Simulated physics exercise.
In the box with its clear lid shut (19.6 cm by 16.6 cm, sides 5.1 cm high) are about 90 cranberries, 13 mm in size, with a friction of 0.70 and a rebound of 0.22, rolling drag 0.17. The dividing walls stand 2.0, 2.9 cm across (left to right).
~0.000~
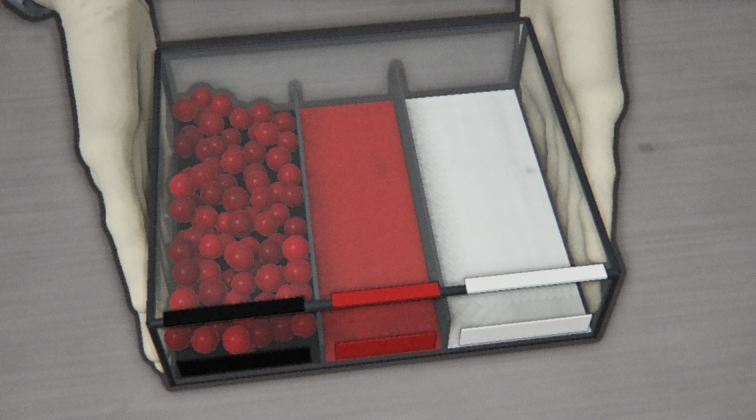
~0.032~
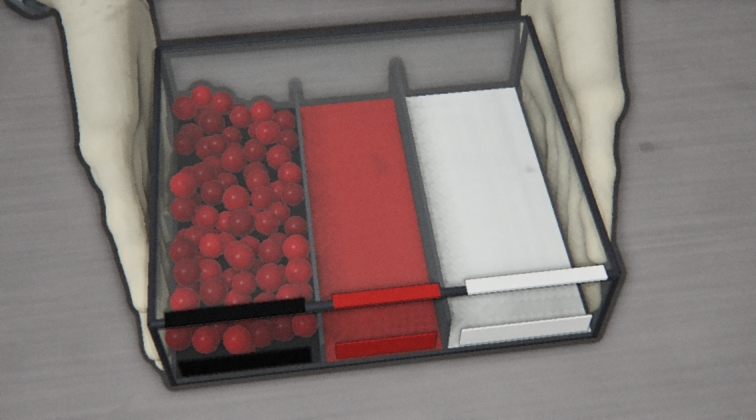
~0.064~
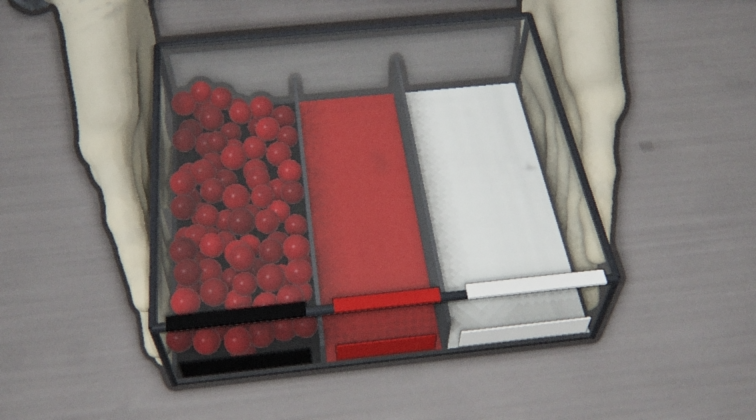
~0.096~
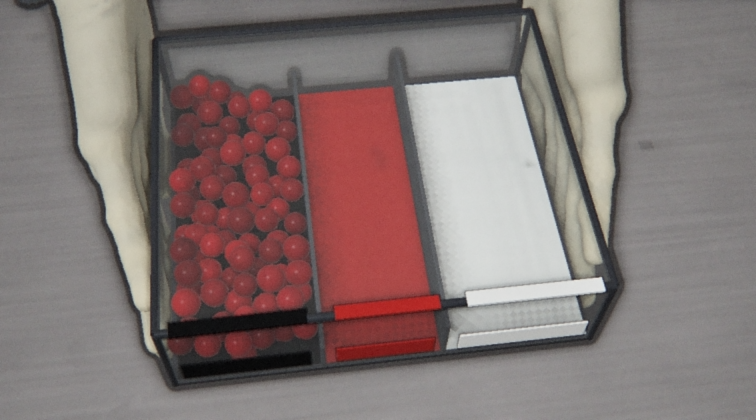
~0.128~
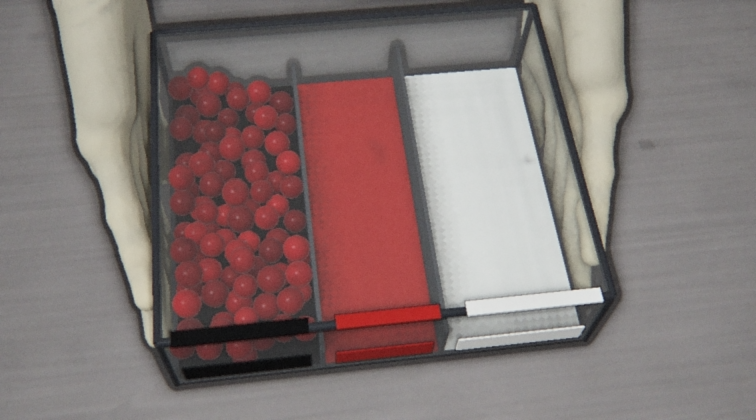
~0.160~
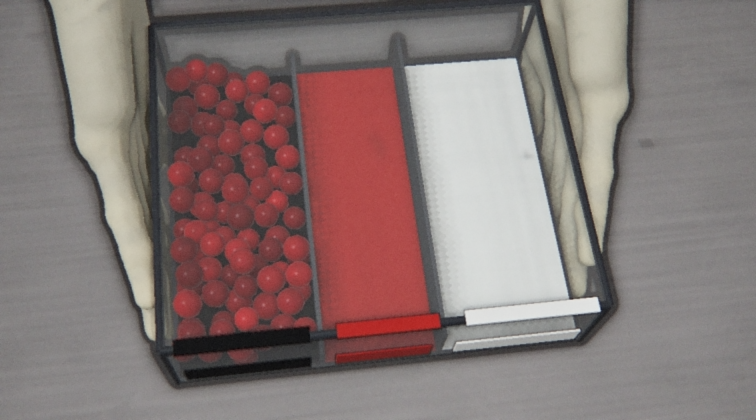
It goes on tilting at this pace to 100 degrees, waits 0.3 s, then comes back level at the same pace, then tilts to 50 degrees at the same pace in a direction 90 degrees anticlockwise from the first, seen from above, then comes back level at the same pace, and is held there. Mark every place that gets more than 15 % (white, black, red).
White: Below, black: Above, red: Above.
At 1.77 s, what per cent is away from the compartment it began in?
Some 20 per cent.
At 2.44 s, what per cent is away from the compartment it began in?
Some 35 per cent.
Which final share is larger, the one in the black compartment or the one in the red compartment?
More ends in the black compartment.
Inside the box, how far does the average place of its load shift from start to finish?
Roughly 5.5 cm.
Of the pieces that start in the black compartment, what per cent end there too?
Some 60 per cent.
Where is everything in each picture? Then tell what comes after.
The first picture shows box at (388, 305); tilt 0 degrees; black 100 %.
The second picture shows box at (389, 306); tilt 1 degrees.
The third picture shows box at (389, 309); tilt 2 degrees.
The fourth picture shows box at (390, 315); tilt 5 degrees; low side front.
The fifth picture shows box at (390, 324); tilt 9 degrees; low side front.
The sixth picture shows box at (390, 331); tilt 14 degrees; low side front; black 100 %. It turns about 140 degrees a second.
After 1.04 s, tilt 100 degrees; black 85 %, red 15 %; middle of all pieces near (253, 252).
After 1.77 s, tilt 20 degrees; black 80 %, red 20 %; middle of all pieces near (276, 308).
After 2.44 s, tilt 50 degrees; black 65 %, red 30 %; middle of all pieces near (314, 235).
After 3.08 s, tilt 0 degrees; white 5 %, black 55 %, red 40 %; middle of all pieces near (327, 272).
At rest (3.3 s), white 5 %, black 55 %, red 40 %.
